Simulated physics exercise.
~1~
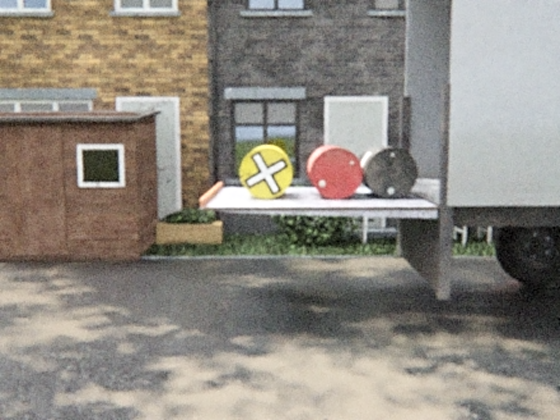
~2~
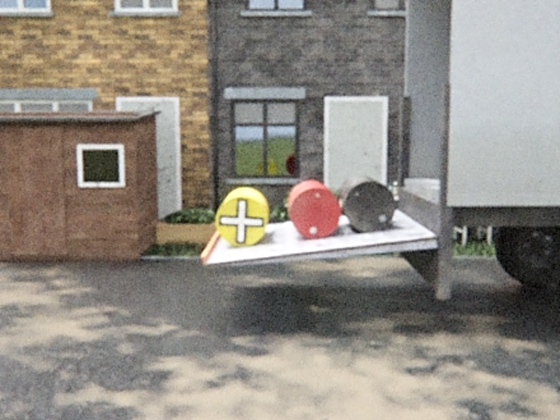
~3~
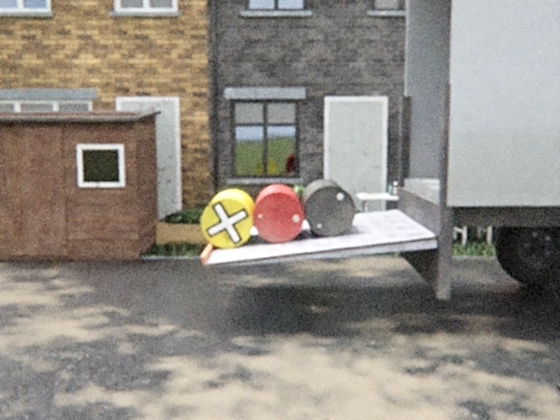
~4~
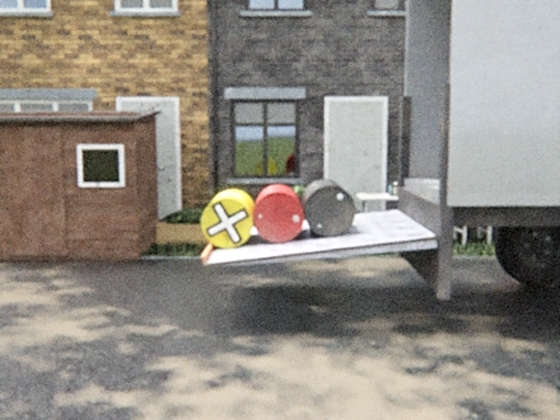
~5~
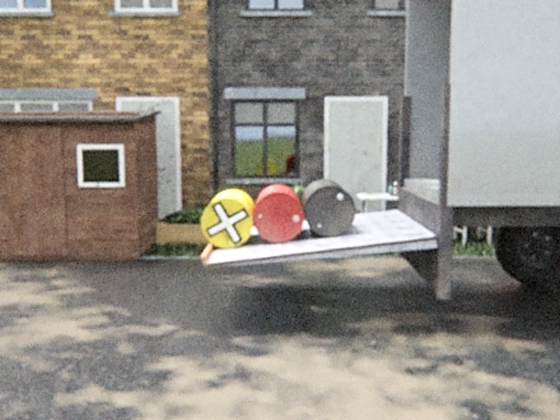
Three drums roll left down a tipping truck platform and stop against its raised edge.
